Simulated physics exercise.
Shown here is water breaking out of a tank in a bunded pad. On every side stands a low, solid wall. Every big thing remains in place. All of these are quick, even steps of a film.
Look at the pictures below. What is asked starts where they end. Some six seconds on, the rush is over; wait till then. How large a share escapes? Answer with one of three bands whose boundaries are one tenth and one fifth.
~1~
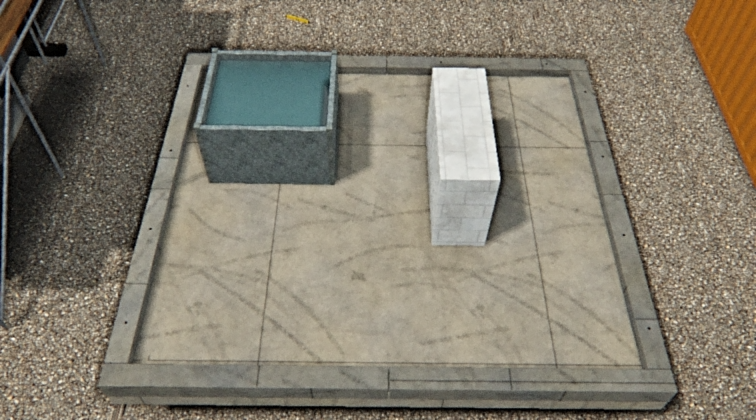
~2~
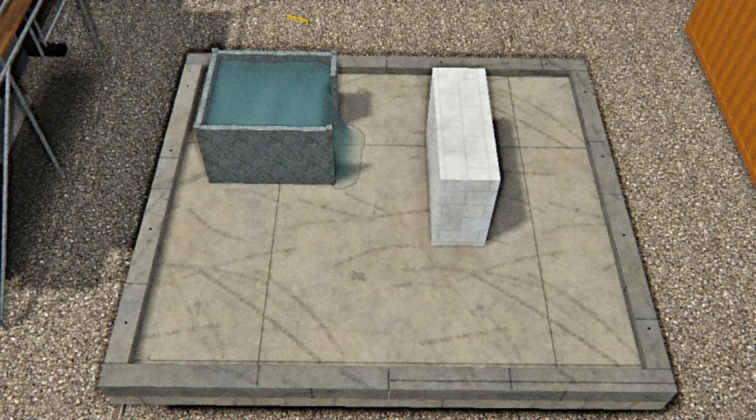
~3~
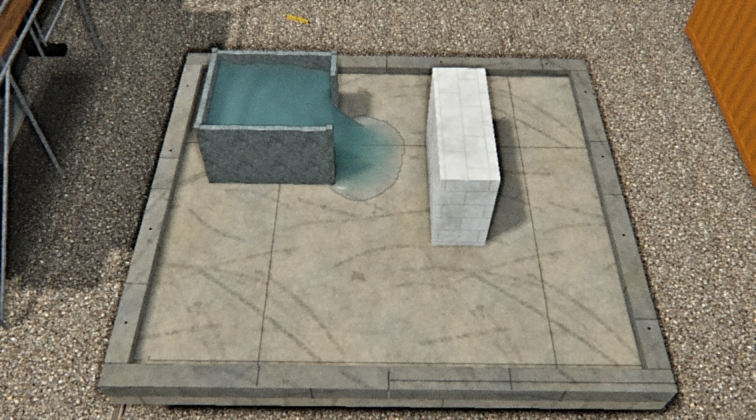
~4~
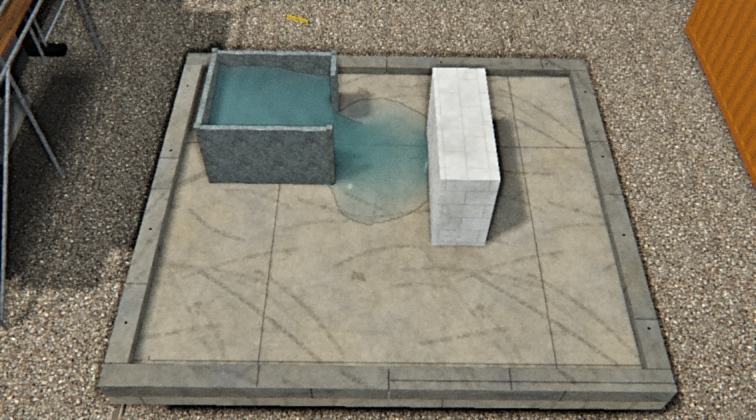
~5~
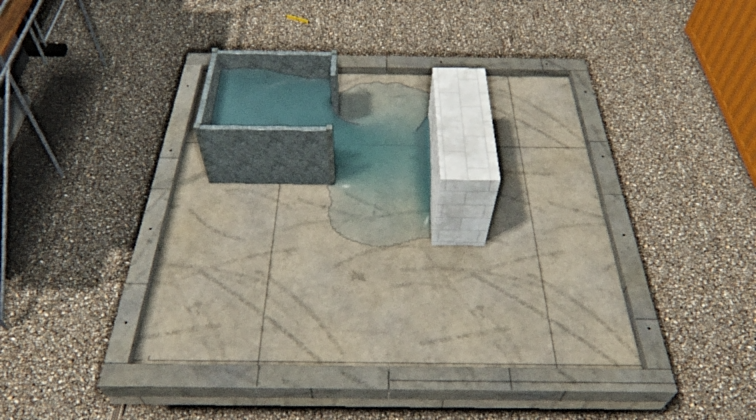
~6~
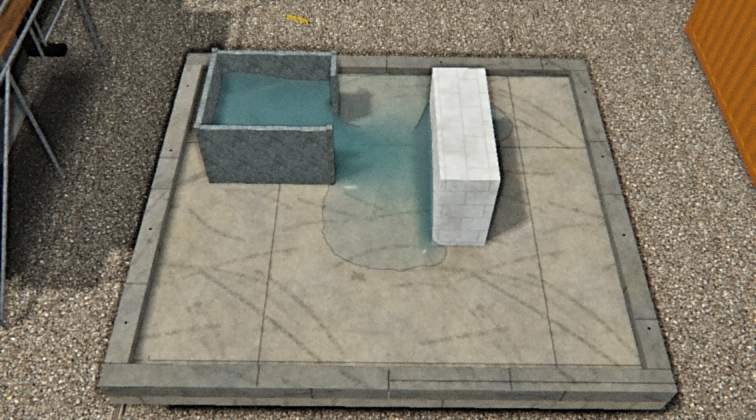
The share is between one tenth and one fifth.
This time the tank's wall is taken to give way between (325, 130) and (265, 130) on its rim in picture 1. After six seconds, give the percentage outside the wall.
Roughly 18 %.
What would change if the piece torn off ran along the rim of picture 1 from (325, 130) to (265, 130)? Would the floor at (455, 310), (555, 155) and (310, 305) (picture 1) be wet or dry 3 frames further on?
Taking them as listed, I'd say drenched, unwetted and drenched.
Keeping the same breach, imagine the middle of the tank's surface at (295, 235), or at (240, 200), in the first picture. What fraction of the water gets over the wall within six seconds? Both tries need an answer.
Roughly 32 per cent in the first case and 24 per cent in the second.
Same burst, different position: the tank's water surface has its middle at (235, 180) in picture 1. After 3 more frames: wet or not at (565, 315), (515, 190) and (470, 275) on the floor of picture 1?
Taking them in order: The first is submerged, the second spared and the third submerged.
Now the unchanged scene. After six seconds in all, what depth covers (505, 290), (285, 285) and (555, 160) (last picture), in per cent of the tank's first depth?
In that order: 6, 4 and 6 per cent.
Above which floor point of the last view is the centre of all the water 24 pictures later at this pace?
The water's centre sits above (385, 200).
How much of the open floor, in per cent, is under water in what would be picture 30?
About 90 percent.
A moment on, water covers 25 % of the floor; the low wall has let 0 % over.
Next, water covers 35 % of the floor; the low wall has let 0 % over.
Then, water covers 55 % of the floor; the low wall has let 8 % over.
Later, water covers 75 % of the floor; the low wall has let 13 % over.
In the end, water covers 85 % of the floor; the low wall has let 13 % over.
